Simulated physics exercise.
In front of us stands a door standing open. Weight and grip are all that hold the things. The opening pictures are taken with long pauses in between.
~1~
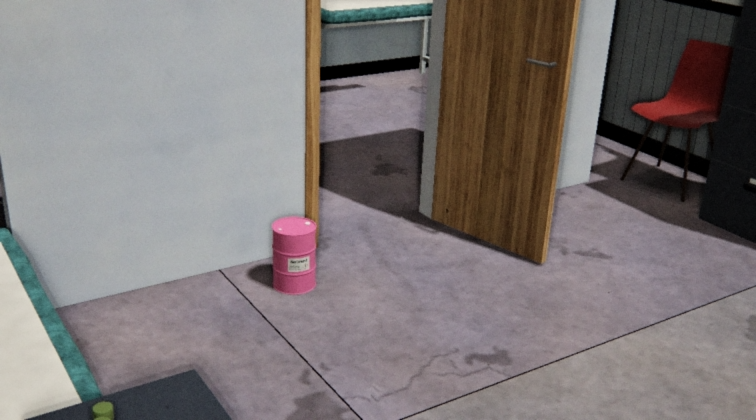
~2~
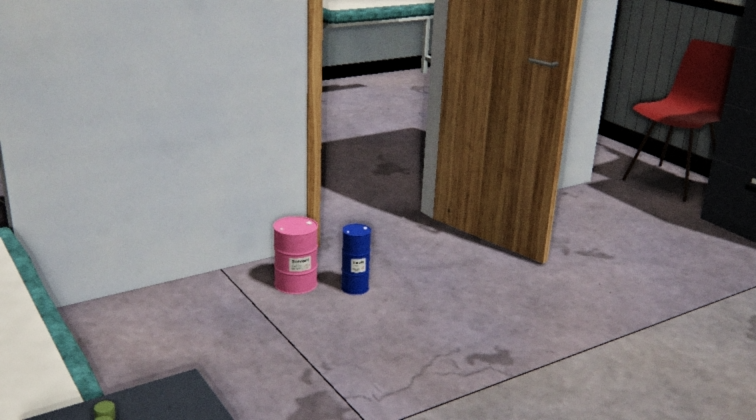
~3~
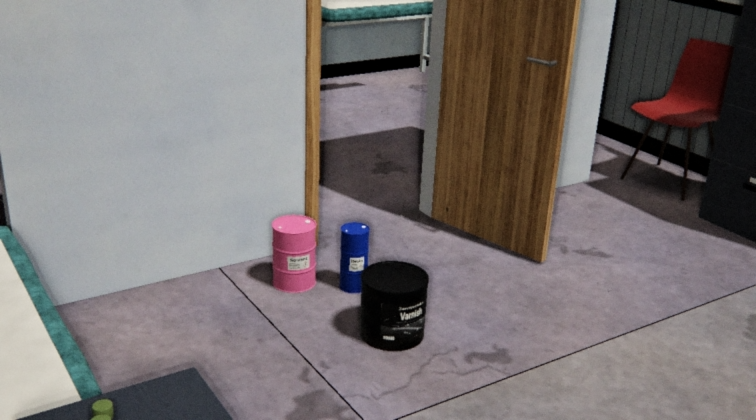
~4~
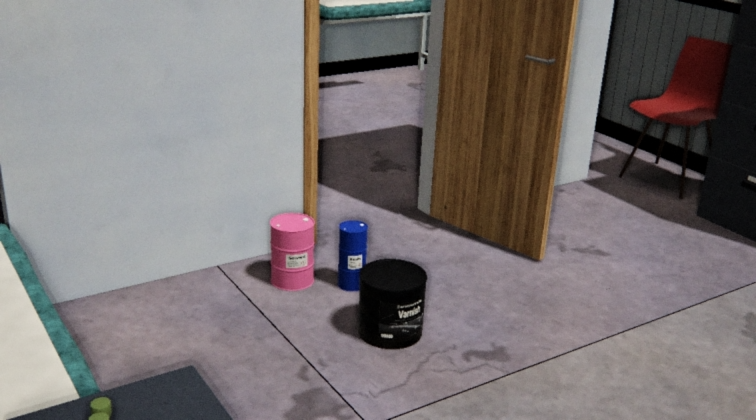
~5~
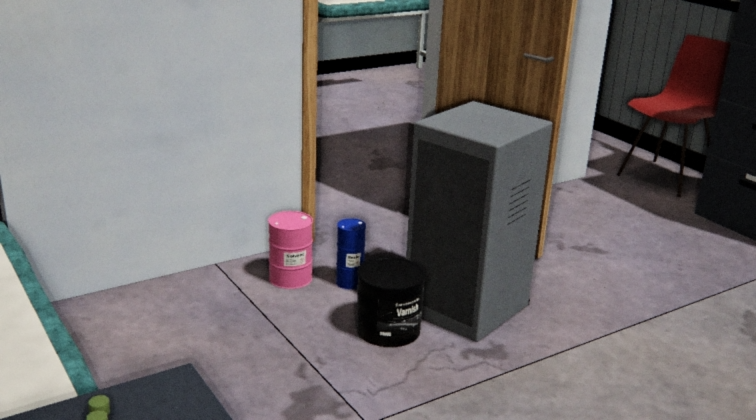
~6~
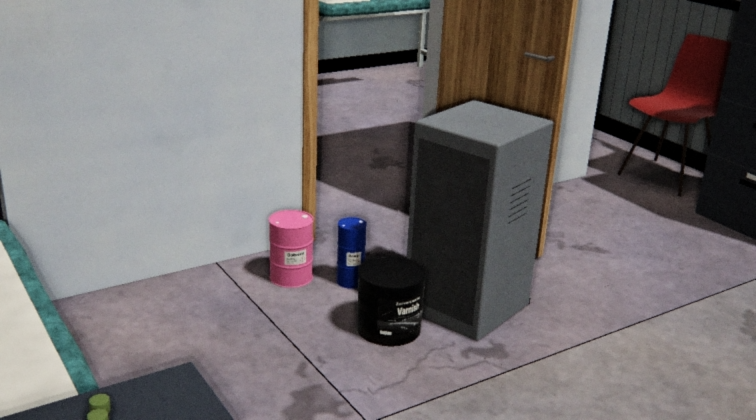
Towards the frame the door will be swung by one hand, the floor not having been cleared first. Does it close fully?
The door will be held back from its frame.
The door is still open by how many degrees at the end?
The answer is roughly 65°.
Then, 0.50 s on from there, door at 99°.
Then, 0.90 s on from there, door at 87°.
Then, 1.10 s on from there, door at 80°.
Then, 1.40 s on from there, door at 69°.
In the end, door at 67°; all 4 unmoved. At the end, from the last picture's camera, grey appliance near (475, 218).
